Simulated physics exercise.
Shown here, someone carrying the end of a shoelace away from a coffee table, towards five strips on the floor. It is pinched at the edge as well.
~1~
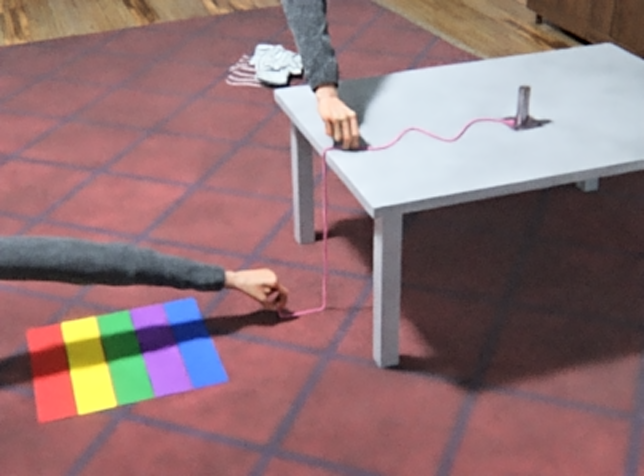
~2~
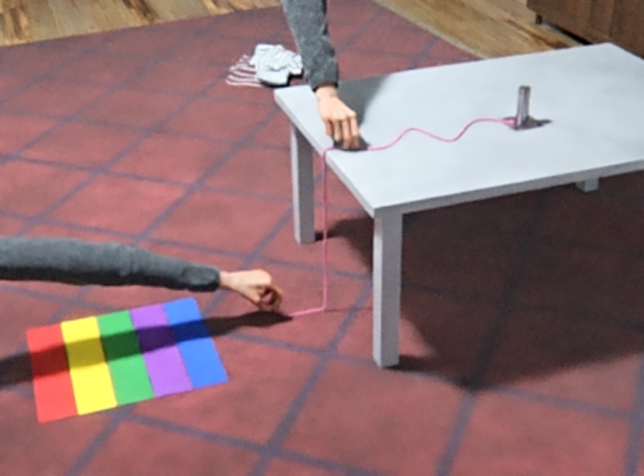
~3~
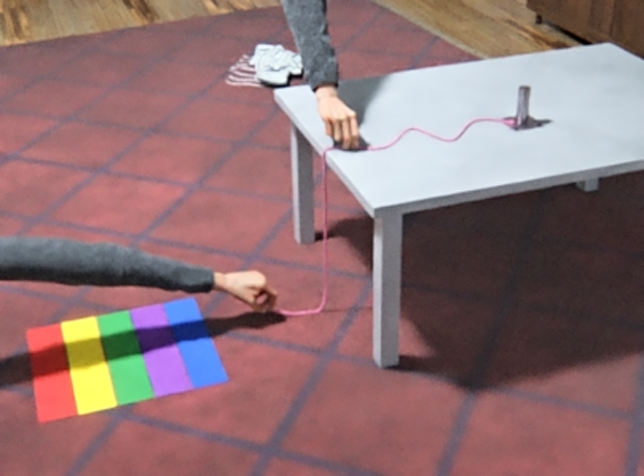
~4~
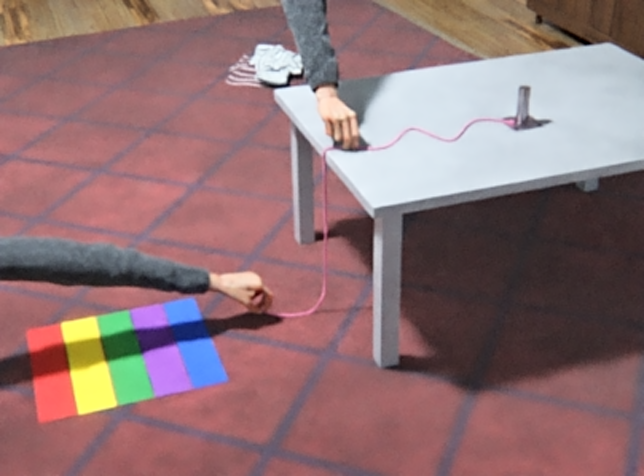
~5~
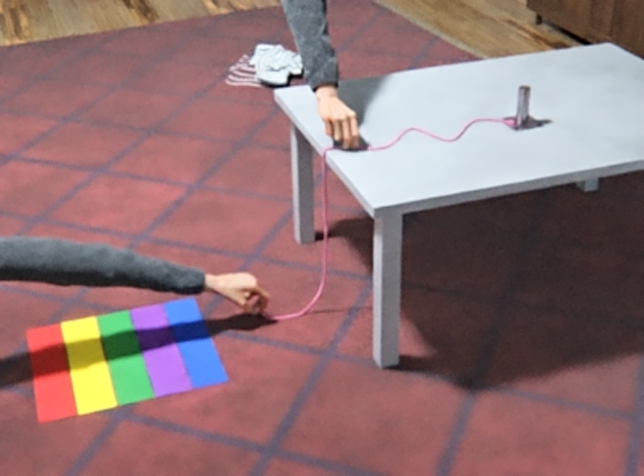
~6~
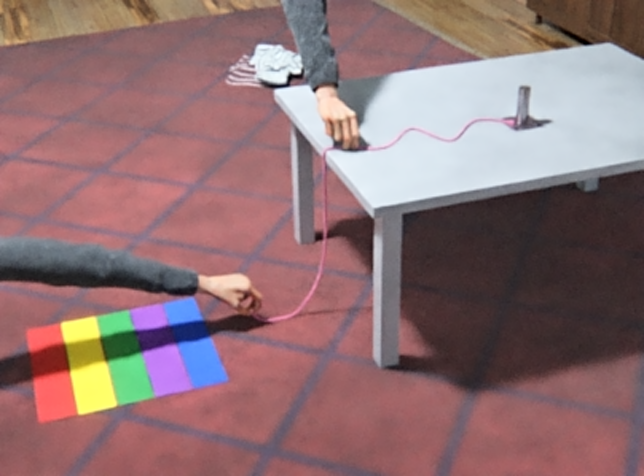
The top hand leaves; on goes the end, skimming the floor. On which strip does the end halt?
It halts on the yellow strip.
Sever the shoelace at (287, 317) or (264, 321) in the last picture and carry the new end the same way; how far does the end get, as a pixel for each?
Try by try, around (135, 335) and (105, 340).
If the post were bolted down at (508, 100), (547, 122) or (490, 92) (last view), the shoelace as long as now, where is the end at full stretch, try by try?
In that order: (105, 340), (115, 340) and (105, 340).
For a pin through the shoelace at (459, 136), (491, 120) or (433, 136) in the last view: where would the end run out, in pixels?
In that order: (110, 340), (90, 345) and (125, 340).
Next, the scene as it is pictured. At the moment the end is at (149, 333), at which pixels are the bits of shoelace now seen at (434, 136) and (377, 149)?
About (404, 140), and the other about (324, 164).
Soon after, end near (149, 333); over purple.
Then, end near (107, 341); over green.
At full stretch, end near (82, 346); over yellow. Over yellow.
